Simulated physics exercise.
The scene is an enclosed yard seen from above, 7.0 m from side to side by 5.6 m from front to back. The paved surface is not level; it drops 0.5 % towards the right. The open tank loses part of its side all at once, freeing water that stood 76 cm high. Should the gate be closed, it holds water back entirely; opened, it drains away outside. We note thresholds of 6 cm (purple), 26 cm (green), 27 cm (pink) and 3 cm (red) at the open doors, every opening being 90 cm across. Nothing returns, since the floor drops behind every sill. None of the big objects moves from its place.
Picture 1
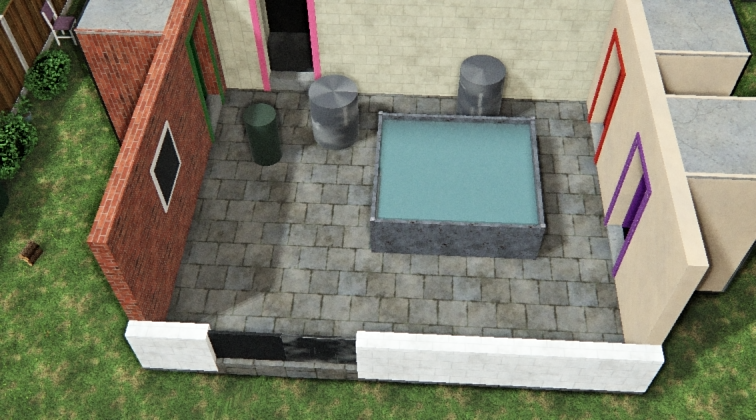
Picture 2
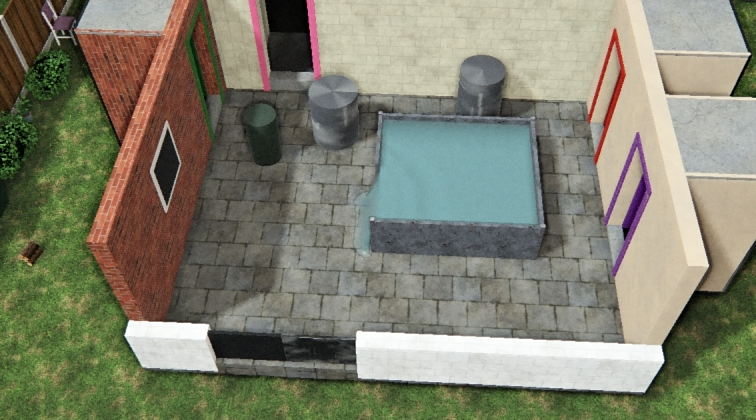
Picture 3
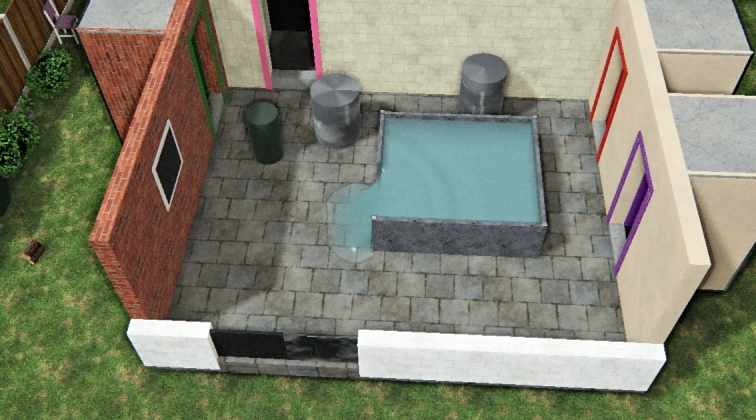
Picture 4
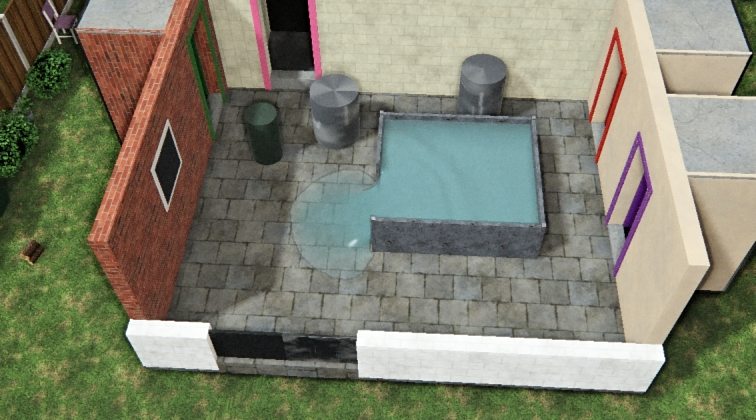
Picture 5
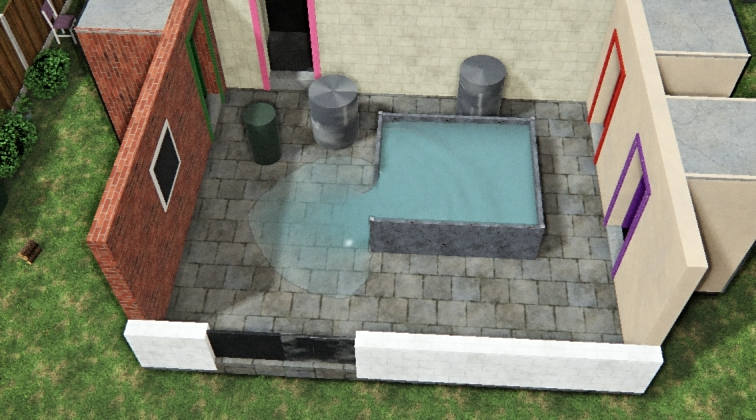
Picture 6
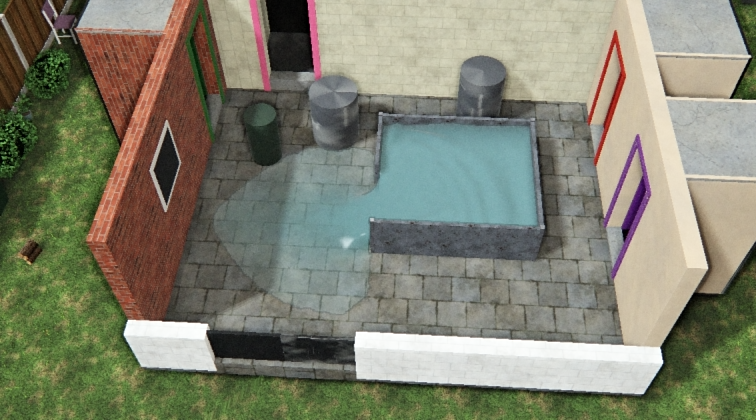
In a walled paved yard, water bursts from the left side of an open tank and fans out leftward across the slabs.
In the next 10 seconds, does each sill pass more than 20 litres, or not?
Purple door: The inflow ends up higher than the cap; green door: The inflow ends up lower than the cap; pink door: The inflow ends up lower than the cap; red door: The inflow ends up higher than the cap.
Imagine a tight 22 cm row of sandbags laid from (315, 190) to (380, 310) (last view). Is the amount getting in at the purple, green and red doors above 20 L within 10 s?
Doors: Purple stays under / green stays under / red exceeds.
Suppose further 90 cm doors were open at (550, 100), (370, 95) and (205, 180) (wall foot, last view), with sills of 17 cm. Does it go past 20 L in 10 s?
Door 1: Lower; door 2: Lower; door 3: Higher.
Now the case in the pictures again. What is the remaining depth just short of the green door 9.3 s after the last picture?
12.5 cm.
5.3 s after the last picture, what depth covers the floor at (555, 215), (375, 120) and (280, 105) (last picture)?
0, 4, 15 cm.
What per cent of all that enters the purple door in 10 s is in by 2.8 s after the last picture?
About 0 per cent.
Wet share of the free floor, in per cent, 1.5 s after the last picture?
About 40 per cent.
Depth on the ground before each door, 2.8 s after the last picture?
Depth readings (cm): Purple = 0; green = 11; pink = 19; red = 0.
Then, 0.7 s after the last picture water covers 35 % of the floor and is deepest (42 cm) near (363, 228); purple door not reached, green door not reached, pink door not reached, red door not reached.
Then, 1.5 s after the last picture water covers 40 % of the floor and is deepest (50 cm) near (159, 344); purple door not reached, green door 10 cm at the sill, 0 L in, pink door 2 cm at the sill, 0 L in, red door not reached.
Then, 2.8 s after the last picture water covers 50 % of the floor and is deepest (32 cm) near (215, 212); purple door not reached, green door 11 cm at the sill, 0 L in, pink door 19 cm at the sill, 0 L in, red door not reached.
Then, 5.3 s after the last picture water covers 90 % of the floor and is deepest (25 cm) near (159, 344); purple door 10 cm at the sill, 3 L in, green door 15 cm at the sill, 0 L in, pink door 17 cm at the sill, 0 L in, red door 5 cm at the sill, 0 L in.
Then, 9.3 s after the last picture water covers 100 % of the floor and is deepest (18 cm) near (584, 116); purple door 11 cm at the sill, 65 L in, green door 13 cm at the sill, 0 L in, pink door 14 cm at the sill, 0 L in, red door 15 cm at the sill, 123 L in.
